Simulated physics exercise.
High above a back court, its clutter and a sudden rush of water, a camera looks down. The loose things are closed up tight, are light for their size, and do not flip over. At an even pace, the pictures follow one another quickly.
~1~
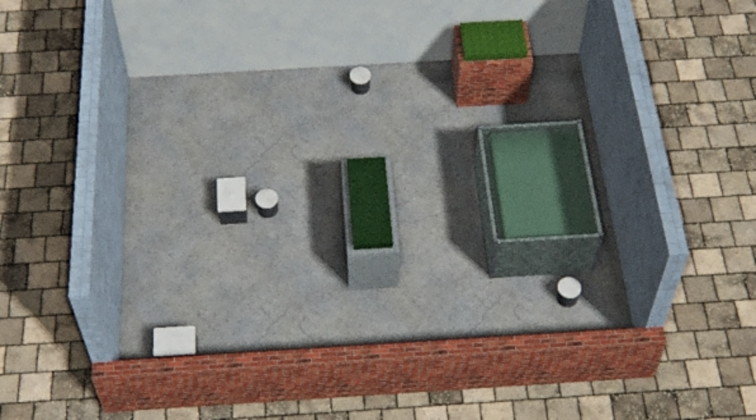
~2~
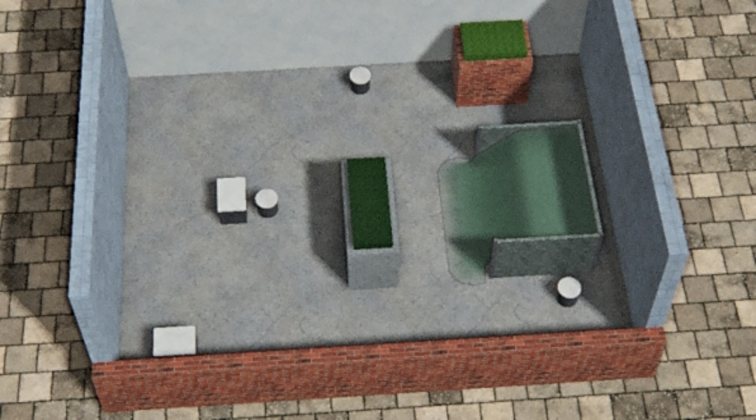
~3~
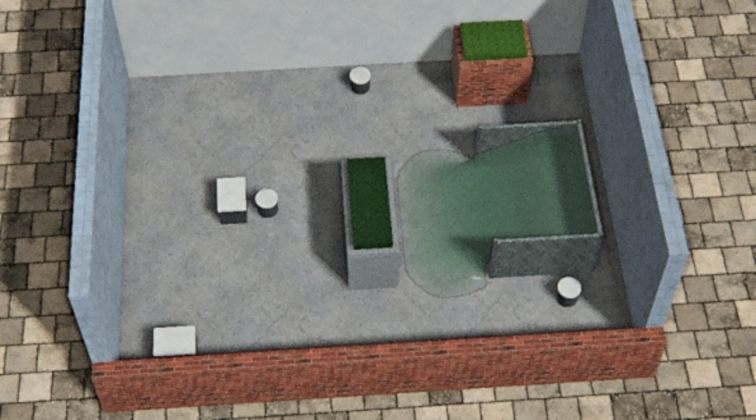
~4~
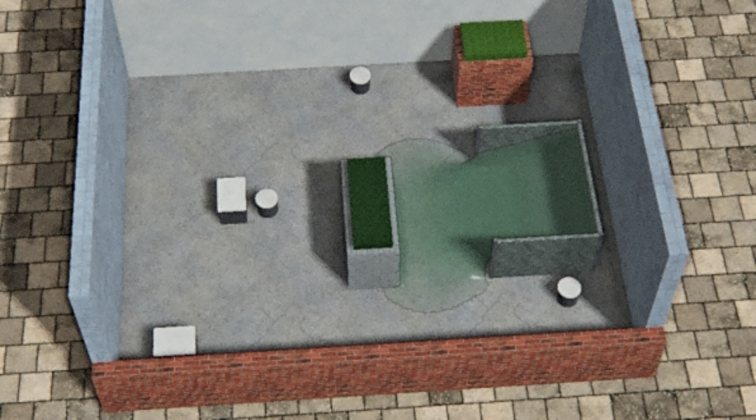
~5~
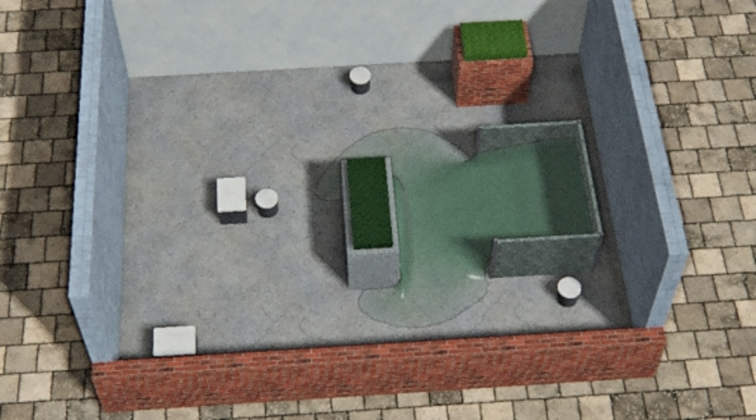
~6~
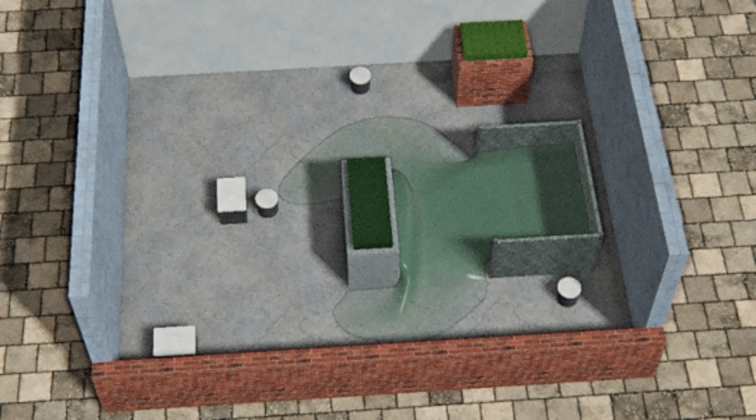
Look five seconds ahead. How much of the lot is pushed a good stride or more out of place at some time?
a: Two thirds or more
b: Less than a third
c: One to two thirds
Answer: A.
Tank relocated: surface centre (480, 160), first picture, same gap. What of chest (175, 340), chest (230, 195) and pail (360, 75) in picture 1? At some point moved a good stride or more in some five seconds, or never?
First never went far, then displaced far, then displaced far.
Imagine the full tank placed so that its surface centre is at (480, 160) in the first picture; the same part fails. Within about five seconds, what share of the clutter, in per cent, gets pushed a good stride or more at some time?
About 80 in a hundred.
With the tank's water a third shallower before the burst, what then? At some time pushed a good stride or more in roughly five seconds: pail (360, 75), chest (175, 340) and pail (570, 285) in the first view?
First: Goes past it; second: Goes past it; third: Falls short.
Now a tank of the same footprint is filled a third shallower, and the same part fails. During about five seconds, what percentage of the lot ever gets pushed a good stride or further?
Share: Close to 40 %.
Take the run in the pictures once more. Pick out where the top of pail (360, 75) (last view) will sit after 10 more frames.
Estimated position: Roughly (337, 61).
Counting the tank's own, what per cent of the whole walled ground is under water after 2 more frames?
My answer would be close to 35 per cent.
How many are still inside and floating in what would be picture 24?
Count: 1.
A moment on, 0 of 5 are well off their spots; 0 afloat.
Next, 0 of 5 are well off their spots; 1 afloat.
Later, 2 of 5 are well off their spots; 1 afloat.
In the end, 5 of 5 are well off their spots, and 5 have been at some point; 3 afloat.
